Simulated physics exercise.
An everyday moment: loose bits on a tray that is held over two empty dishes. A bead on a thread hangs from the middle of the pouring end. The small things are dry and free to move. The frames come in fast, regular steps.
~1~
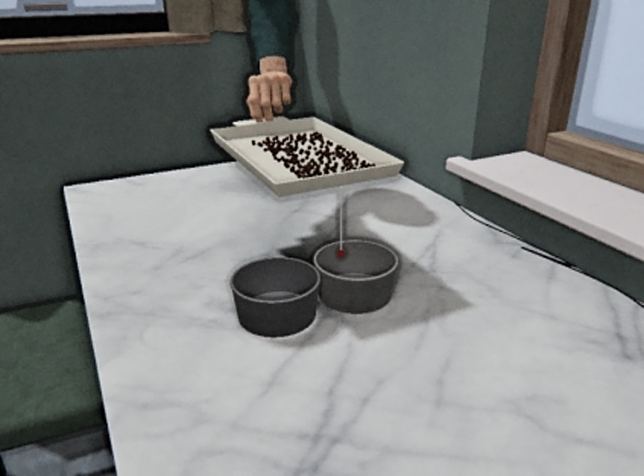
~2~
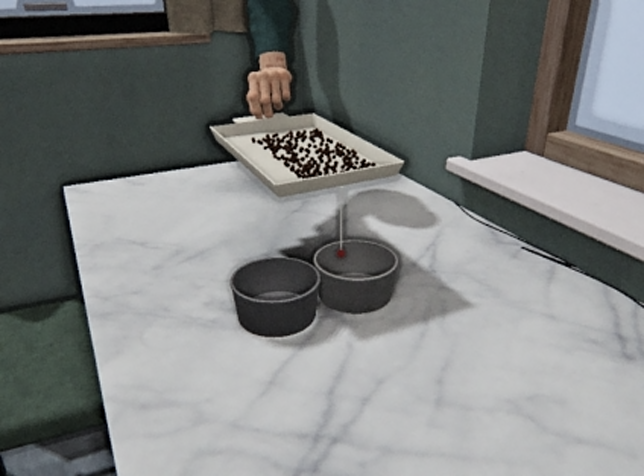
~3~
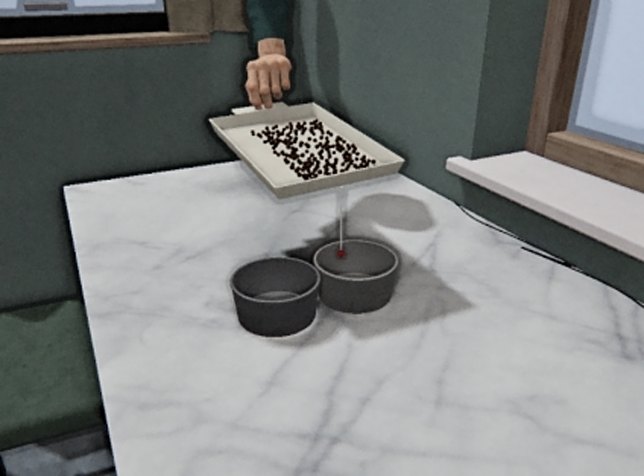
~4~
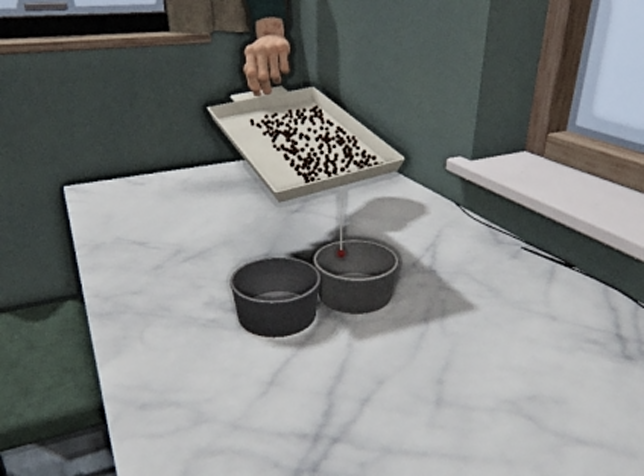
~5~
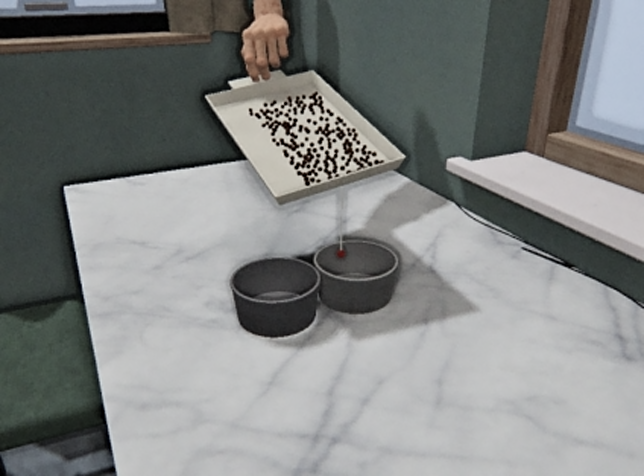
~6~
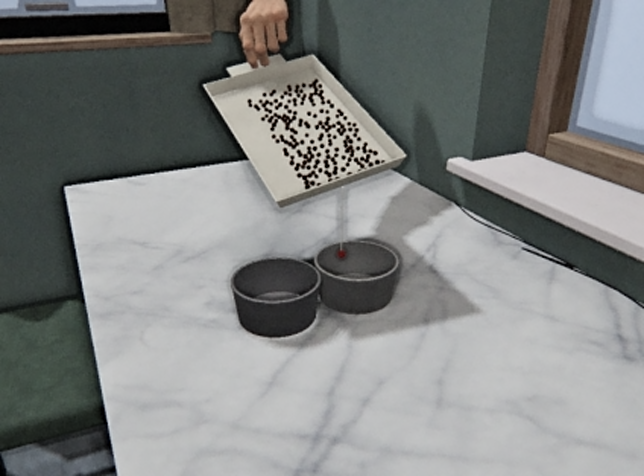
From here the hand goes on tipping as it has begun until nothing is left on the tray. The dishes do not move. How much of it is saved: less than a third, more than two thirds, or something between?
In the dishes lies over two thirds of it.
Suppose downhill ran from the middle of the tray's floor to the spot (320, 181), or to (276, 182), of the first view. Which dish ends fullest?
In turn: The dish on the left; the left-hand dish.
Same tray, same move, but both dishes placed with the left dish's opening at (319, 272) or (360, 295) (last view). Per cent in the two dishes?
In turn 60 and 0 in a hundred.
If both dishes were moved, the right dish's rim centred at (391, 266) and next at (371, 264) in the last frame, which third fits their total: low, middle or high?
At the first place over two thirds, at the second over two thirds.
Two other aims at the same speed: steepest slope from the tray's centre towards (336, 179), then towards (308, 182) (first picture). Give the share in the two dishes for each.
The first gives 30 %, the second 60 %.
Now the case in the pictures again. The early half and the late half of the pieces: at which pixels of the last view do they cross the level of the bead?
Around (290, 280) and then (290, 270).
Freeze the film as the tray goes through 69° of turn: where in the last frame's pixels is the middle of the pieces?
At about (295, 206).
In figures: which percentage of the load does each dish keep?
For the left dish some 80 %, for the right dish some 0 %.
Just after the last frame, tray tipped steeply; roughly two thirds on the tray; just a few in the left dish; just a few outside both; roughly a quarter in the air.
A moment on, tray tipped past a quarter turn; just a few on the tray; the larger part in the left dish; just a few in the right dish; roughly a quarter outside both; about a tenth in the air.
Further on, tray tipped past a quarter turn; the larger part in the left dish; just a few in the right dish; roughly a quarter outside both.
When it is over, tray tipped past a quarter turn; the larger part in the left dish; just a few in the right dish; roughly a quarter outside both.
